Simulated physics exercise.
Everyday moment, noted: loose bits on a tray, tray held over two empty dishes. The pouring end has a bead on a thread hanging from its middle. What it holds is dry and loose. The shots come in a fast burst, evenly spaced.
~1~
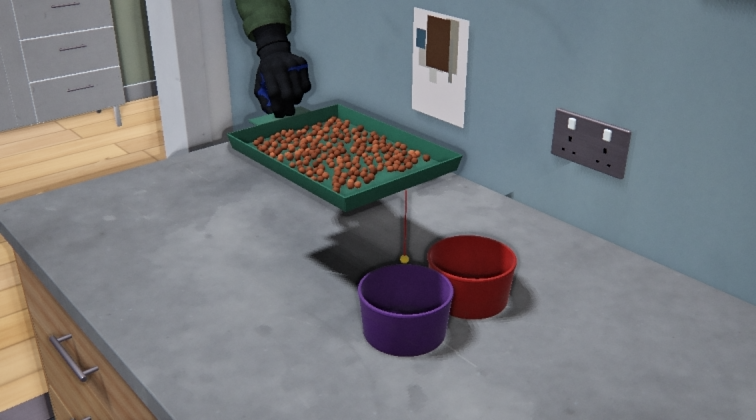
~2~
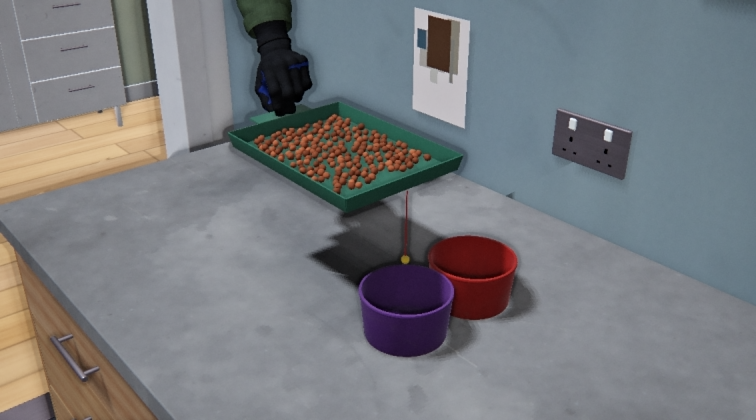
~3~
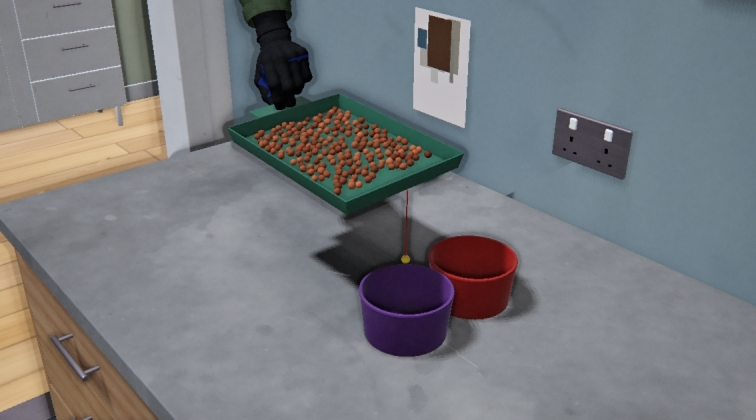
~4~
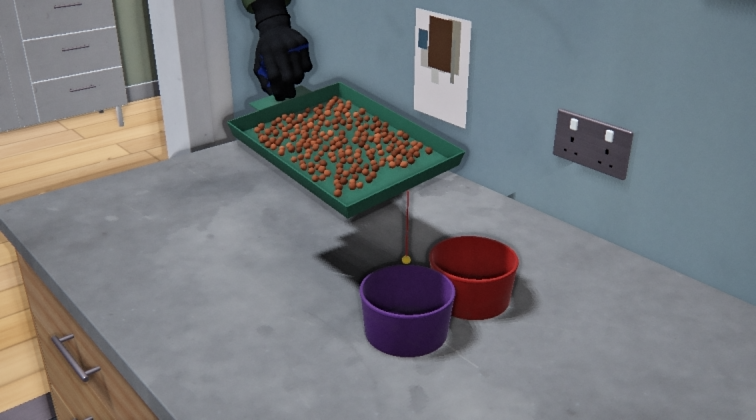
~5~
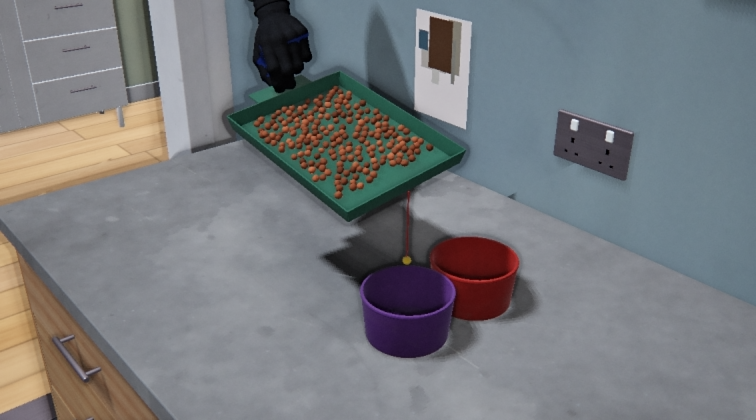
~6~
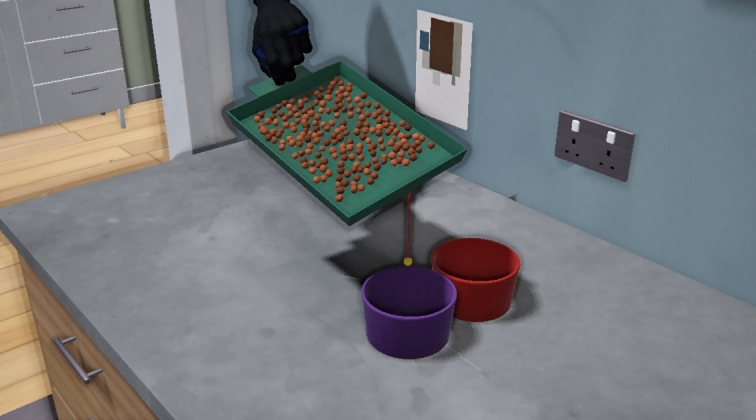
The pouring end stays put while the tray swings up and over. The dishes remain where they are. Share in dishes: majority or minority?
Most likely the spill will be the greater part.
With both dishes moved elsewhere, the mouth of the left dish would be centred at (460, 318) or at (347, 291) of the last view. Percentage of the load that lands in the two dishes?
Trial 1 about 0 %, trial 2 about 90 %.
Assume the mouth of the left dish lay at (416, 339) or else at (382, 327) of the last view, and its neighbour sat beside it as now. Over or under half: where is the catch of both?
Taking the tries in order: A minor share, followed by a minor share.
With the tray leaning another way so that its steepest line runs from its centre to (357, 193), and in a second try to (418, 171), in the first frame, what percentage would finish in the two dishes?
50 % and 90 %.
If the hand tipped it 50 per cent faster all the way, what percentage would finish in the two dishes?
About 20 in a hundred.
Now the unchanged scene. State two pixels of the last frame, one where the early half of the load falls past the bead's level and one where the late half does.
I'd say close to (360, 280) at first and close to (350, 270) later on.
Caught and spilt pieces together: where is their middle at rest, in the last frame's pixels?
Close to (361, 343), more or less.
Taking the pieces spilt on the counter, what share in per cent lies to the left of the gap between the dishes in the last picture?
That's about 100 per cent of the spill.
Just after the last frame, tray tipped steeply; almost all on the tray; just a few in the air.
A moment on, tray tipped right over; the larger part on the tray; just a few in the left dish; about a tenth outside both.
Further on, tray tipped past a quarter turn; roughly a third in the left dish; roughly two thirds outside both.
When it is over, tray tipped past a quarter turn; roughly a third in the left dish; not one in the right dish; roughly two thirds outside both.
